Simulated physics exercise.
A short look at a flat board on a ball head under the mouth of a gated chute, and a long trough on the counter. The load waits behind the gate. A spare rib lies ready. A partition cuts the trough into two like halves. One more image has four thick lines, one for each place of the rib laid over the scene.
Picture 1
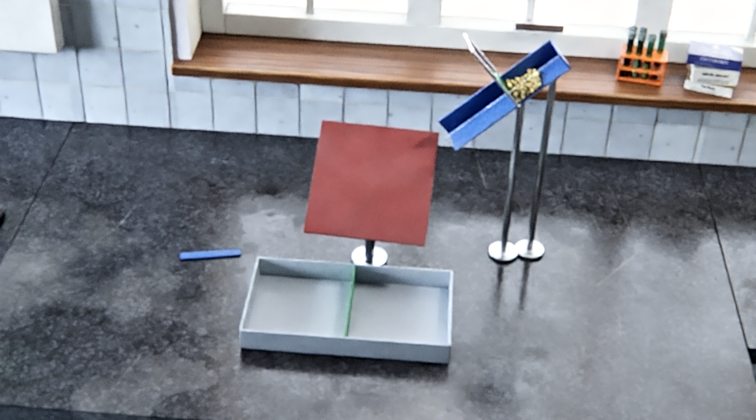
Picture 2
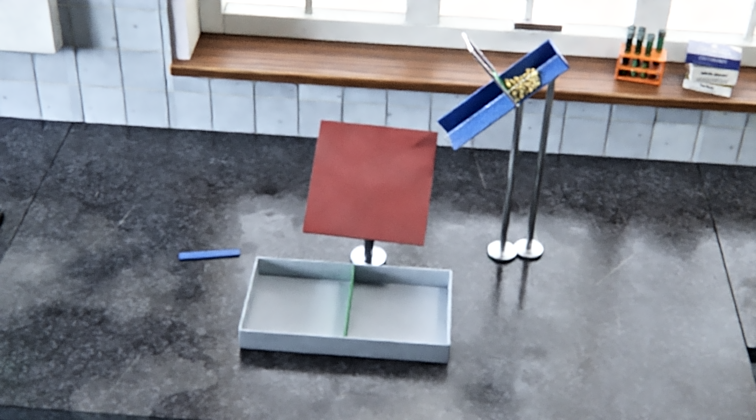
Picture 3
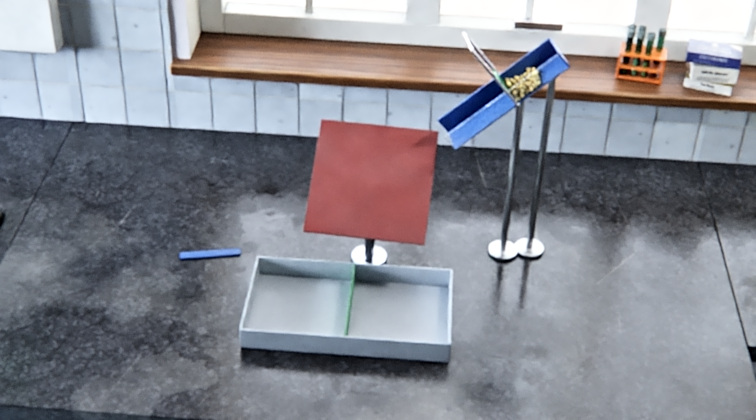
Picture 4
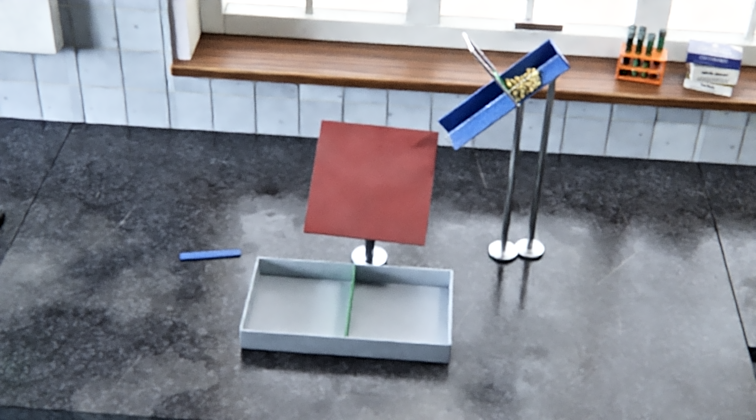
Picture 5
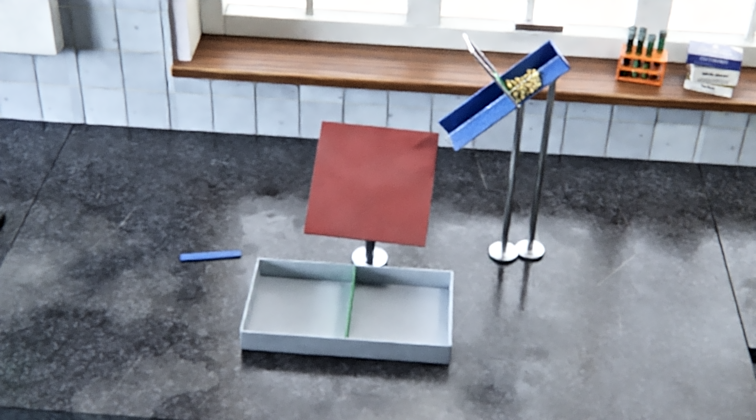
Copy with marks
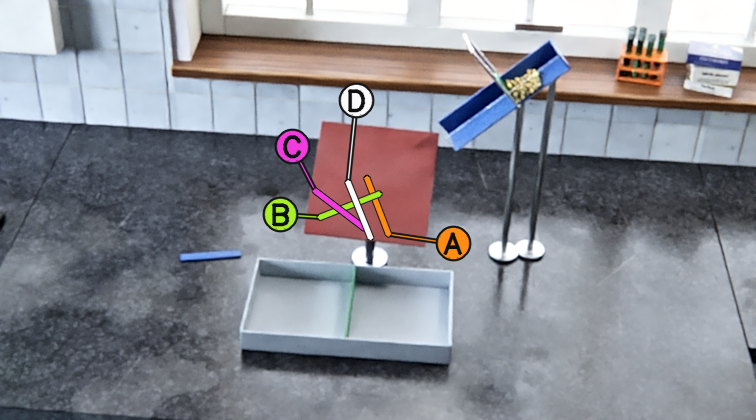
Tilted red board standing still behind a pale divided tray, with beans resting in a sloping blue chute at right.
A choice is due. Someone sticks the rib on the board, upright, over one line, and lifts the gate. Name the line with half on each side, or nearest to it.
Best: B.
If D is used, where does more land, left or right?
The right half.
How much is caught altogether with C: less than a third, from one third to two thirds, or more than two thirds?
It is more than two thirds.
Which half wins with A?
Right.
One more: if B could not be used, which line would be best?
Line C.
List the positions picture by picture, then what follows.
The first picture shows load behind the gate at (523, 90), soya beans; lip of the chute at (452, 142), sloping fairly steeply.
The second picture shows middle of the board at (371, 181), tilted fairly steeply; middle of its low edge at (363, 239); of its high edge at (379, 126).
The third picture shows front corners of the trough at (240, 329) and (450, 344); front end of its middle wall at (345, 336); gate still shut at (499, 79).
The fourth picture shows middle of the load at (523, 89); lip at (452, 142).
The fifth picture shows middle of the load at (523, 90); lip at (452, 143).
On the marked copy, line A from (367, 178) to (388, 234); line B from (379, 193) to (320, 217); line C from (315, 190) to (363, 227); line D from (348, 182) to (370, 237).
With A, of what is caught, a small part in the left half, nearly all in the right.
With B, of what is caught, about half in the left half, about half in the right.
With C, of what is caught, about a quarter in the left half, most in the right.
With D, of what is caught, a small part in the left half, nearly all in the right.
